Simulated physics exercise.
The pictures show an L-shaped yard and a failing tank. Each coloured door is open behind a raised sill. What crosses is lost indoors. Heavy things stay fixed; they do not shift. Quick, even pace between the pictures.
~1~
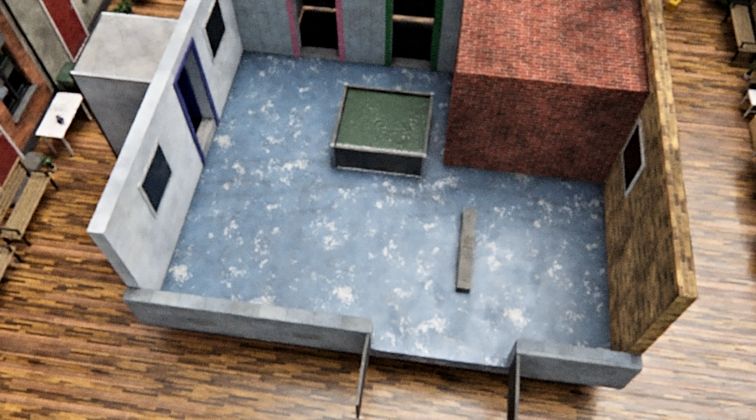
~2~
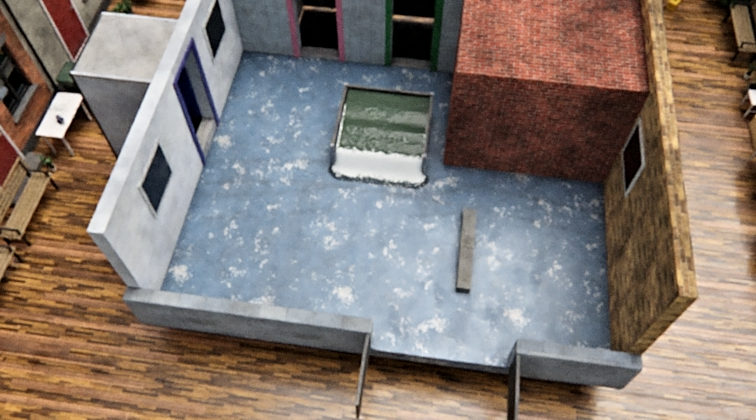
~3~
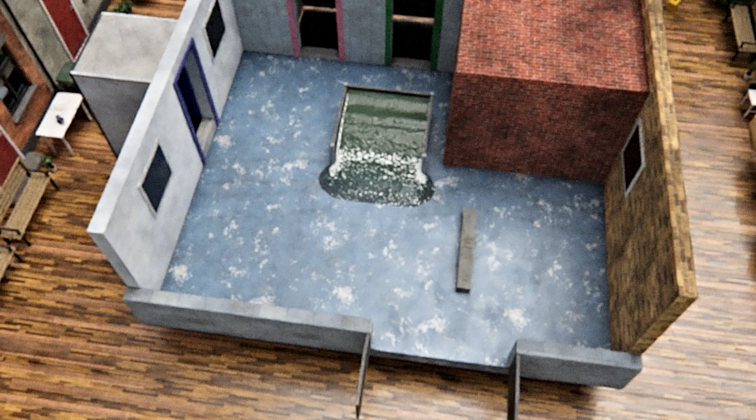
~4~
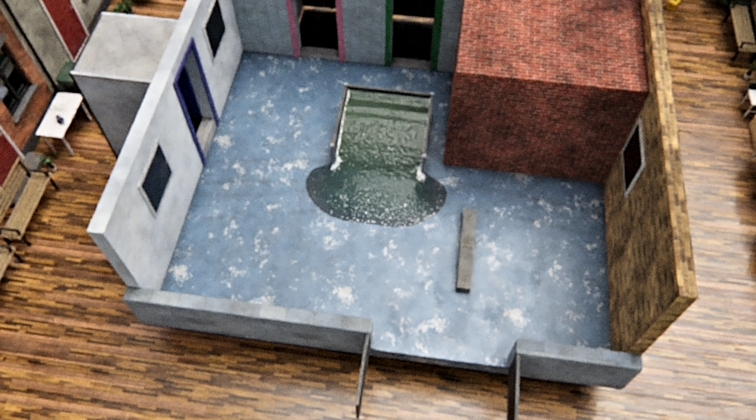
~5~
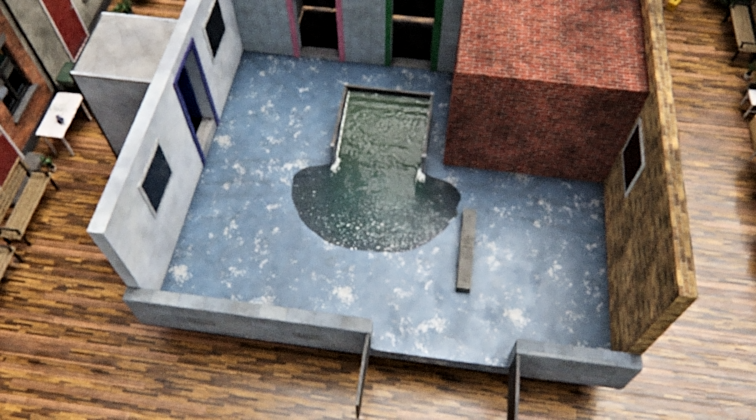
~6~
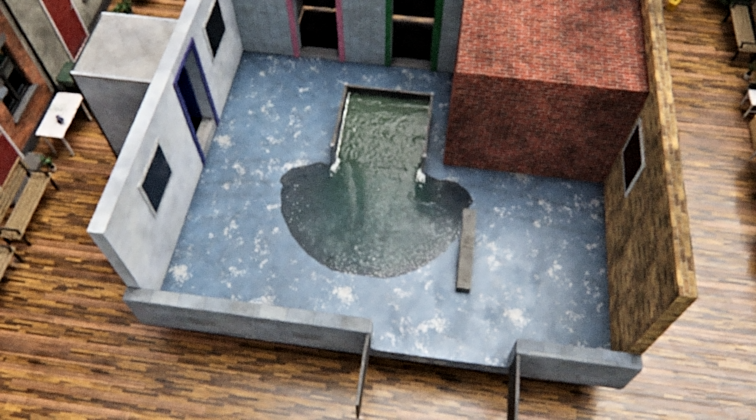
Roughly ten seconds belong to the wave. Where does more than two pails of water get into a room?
In the end the green door will allow in no excess. The blue door will allow in no excess. The pink door will allow in no excess.
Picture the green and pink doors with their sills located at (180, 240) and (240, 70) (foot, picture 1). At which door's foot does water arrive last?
The pink-painted one.
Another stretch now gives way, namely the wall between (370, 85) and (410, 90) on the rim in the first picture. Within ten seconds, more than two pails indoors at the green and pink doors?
Green door: Exceeds it; pink door: Falls short.
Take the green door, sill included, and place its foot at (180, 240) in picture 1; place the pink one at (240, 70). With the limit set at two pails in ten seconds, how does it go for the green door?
Result - green door crosses the line.
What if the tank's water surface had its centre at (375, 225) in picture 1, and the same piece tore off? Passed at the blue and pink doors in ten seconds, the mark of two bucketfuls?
My reading: The blue door keeps below it; the pink door lets less in.
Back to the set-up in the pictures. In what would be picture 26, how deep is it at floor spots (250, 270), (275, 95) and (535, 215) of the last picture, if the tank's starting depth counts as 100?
About 12 per cent, then 0 per cent, then 0 per cent.
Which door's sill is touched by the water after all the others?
Answer: The green-painted one.
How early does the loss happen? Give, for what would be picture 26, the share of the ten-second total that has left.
It comes to around 55 per cent.
A moment on, water covers 30 % of the floor; the green door not reached, the blue door not reached, the pink door not reached.
Next, water covers 35 % of the floor; the green door not reached, the blue door not reached, the pink door not reached.
Then, water covers 40 % of the floor; the green door not reached, the blue door not reached, the pink door not reached.
Later, water covers 55 % of the floor; the green door not reached, the blue door wet at the sill, nothing in, the pink door not reached.
In the end, water covers 70 % of the floor; the green door wet at the sill, nothing in, the blue door wet at the sill, nothing in, the pink door wet at the sill, nothing in.
